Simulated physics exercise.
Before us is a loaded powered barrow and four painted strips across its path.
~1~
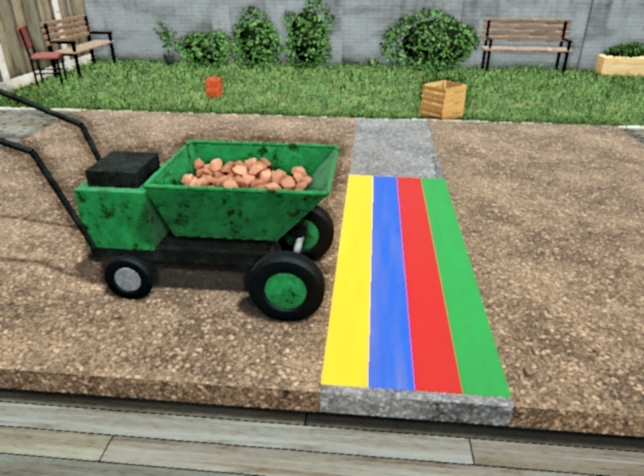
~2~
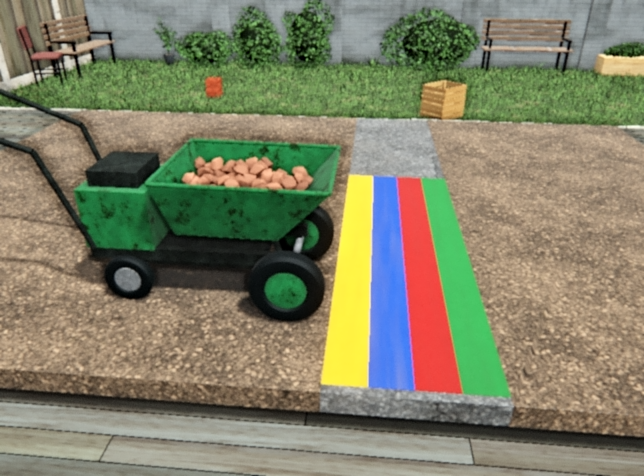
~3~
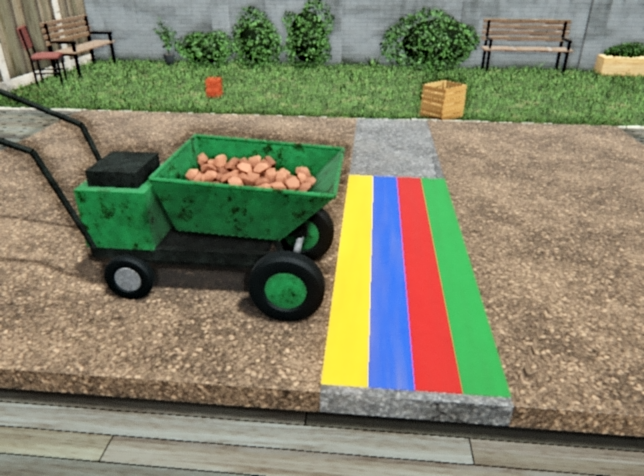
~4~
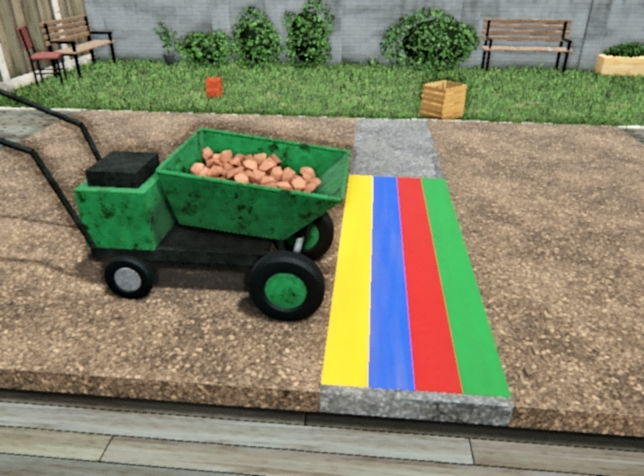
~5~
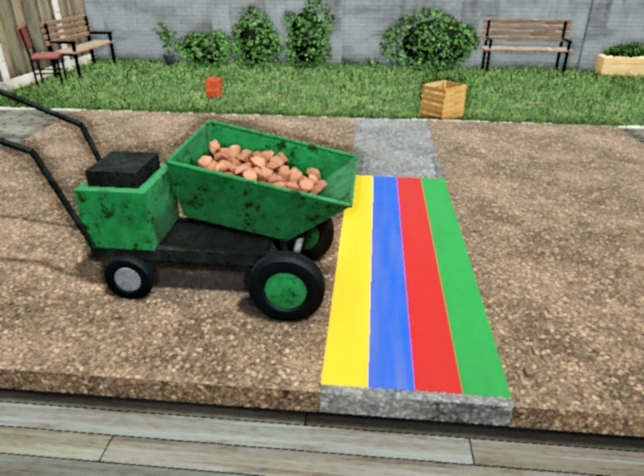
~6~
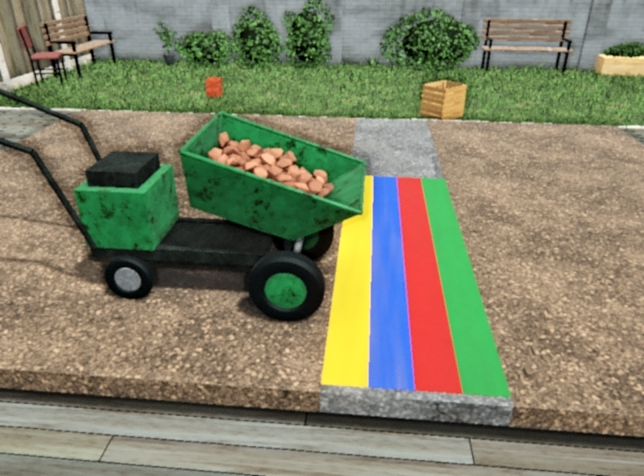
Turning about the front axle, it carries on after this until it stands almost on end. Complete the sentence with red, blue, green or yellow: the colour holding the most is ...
The colour holding the most is red.
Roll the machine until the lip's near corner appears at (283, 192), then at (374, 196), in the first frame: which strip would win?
First that blue strip, then that green strip.
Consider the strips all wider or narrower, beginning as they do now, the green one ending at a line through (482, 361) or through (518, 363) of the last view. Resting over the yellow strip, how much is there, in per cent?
The first gives around 0 per cent, the second around 0 per cent.
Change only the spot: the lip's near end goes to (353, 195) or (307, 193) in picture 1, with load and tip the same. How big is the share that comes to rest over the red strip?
Estimates, in order: 20 % then 30 %.
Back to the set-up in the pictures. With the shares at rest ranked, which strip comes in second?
The strip in green is second.
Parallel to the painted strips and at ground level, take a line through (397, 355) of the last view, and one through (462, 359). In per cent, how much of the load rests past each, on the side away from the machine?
Around 80 per cent for the first, and 30 per cent for the second.
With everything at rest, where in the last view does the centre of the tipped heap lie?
(442, 289).
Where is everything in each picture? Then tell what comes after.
In the first picture, lip of the skip at (327, 194), level; top of the load at (238, 183), lumps of rubble; yellow strip at (347, 347); blue strip at (390, 350); red strip at (433, 353); green strip at (477, 356).
In the second picture, lip of the skip at (329, 195), level; top of the load at (239, 182).
In the third picture, lip of the skip at (334, 197), tipped barely; top of the load at (233, 181).
In the fourth picture, lip of the skip at (341, 200), tipped a little; top of the load at (225, 176).
In the fifth picture, lip of the skip at (350, 206), tipped a little; top of the load at (232, 171).
In the sixth picture, lip of the skip at (361, 213), tipped clearly; top of the load at (228, 164); yellow strip at (347, 347); blue strip at (390, 350); red strip at (433, 353); green strip at (477, 356).
Soon after the last picture, skip tipped steeply; all in the skip.
A little later, skip tipped right over; about two thirds in the skip; a stray few over the blue strip; about a quarter over the red strip; a small part over the green strip.
Later still, skip tipped right over; about a quarter in the skip; a small part over the blue strip; about a third over the red strip; about a quarter over the green strip; a small part off the paint.
At rest, skip tipped right over; about a quarter in the skip; none over the yellow strip; a small part over the blue strip; about a third over the red strip; about a quarter over the green strip; a small part off the paint.
